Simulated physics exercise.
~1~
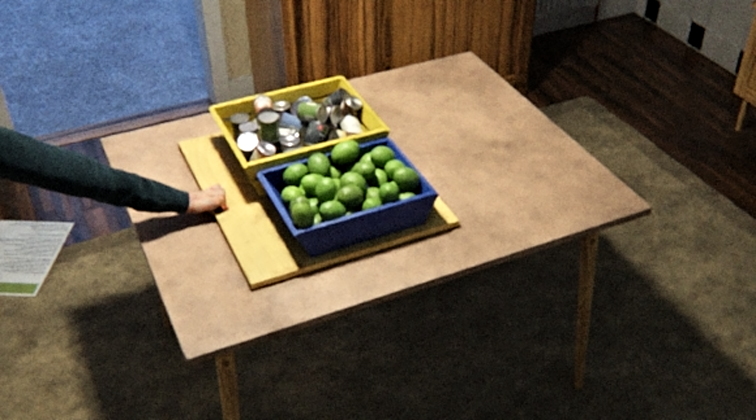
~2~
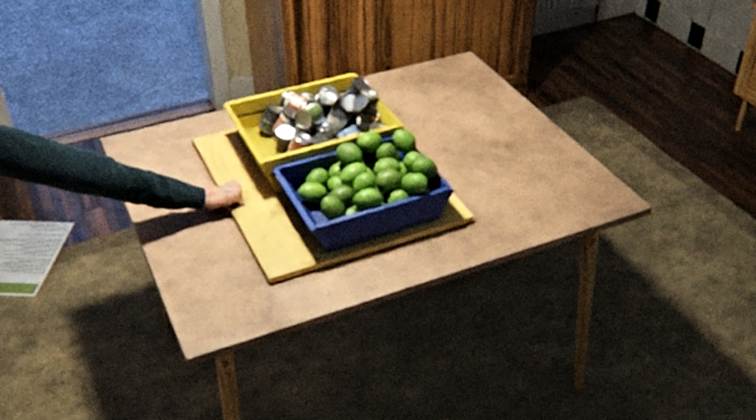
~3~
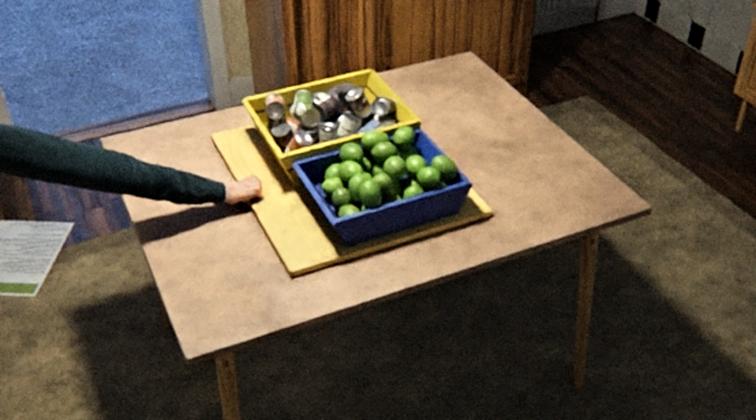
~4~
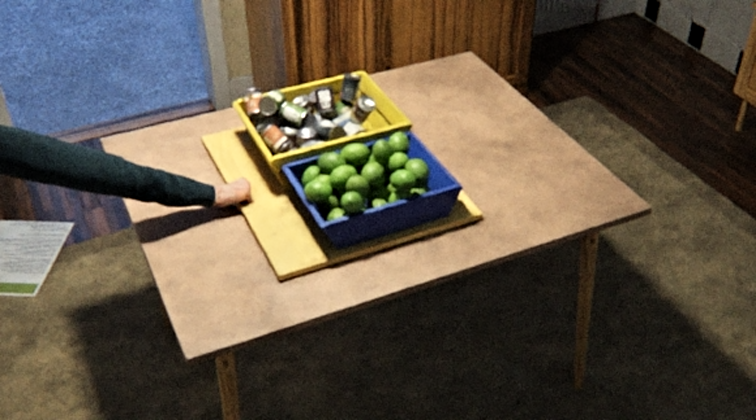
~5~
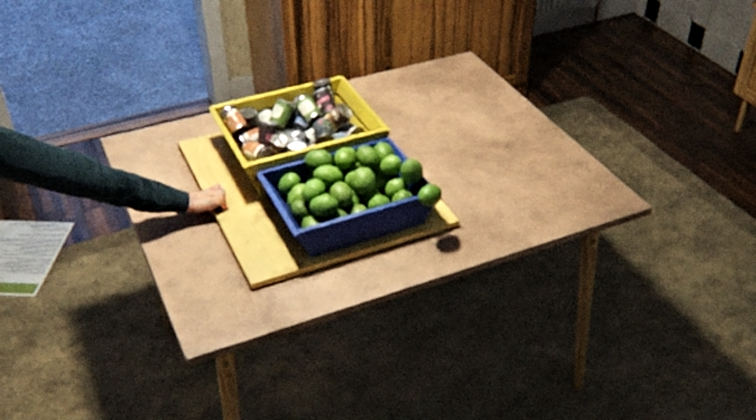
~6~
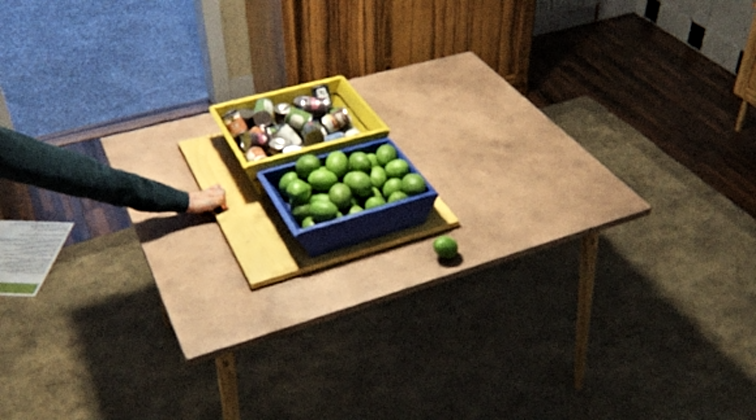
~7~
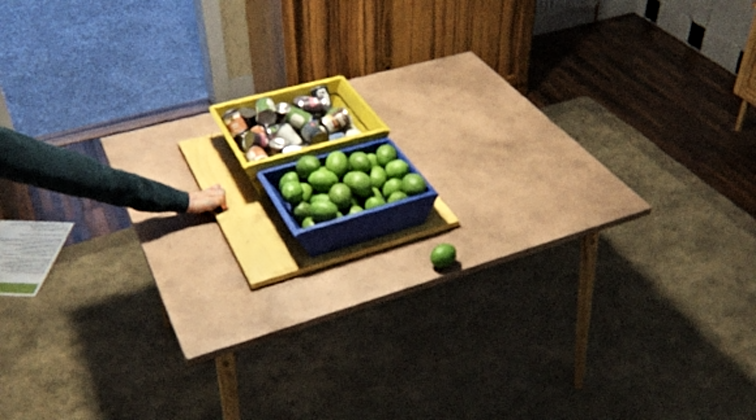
A yellow board carrying a yellow container of small tins and a blue one of limes slid right, then back left across the table under someone's hand, until one lime dropped out and rested near the table's front edge.
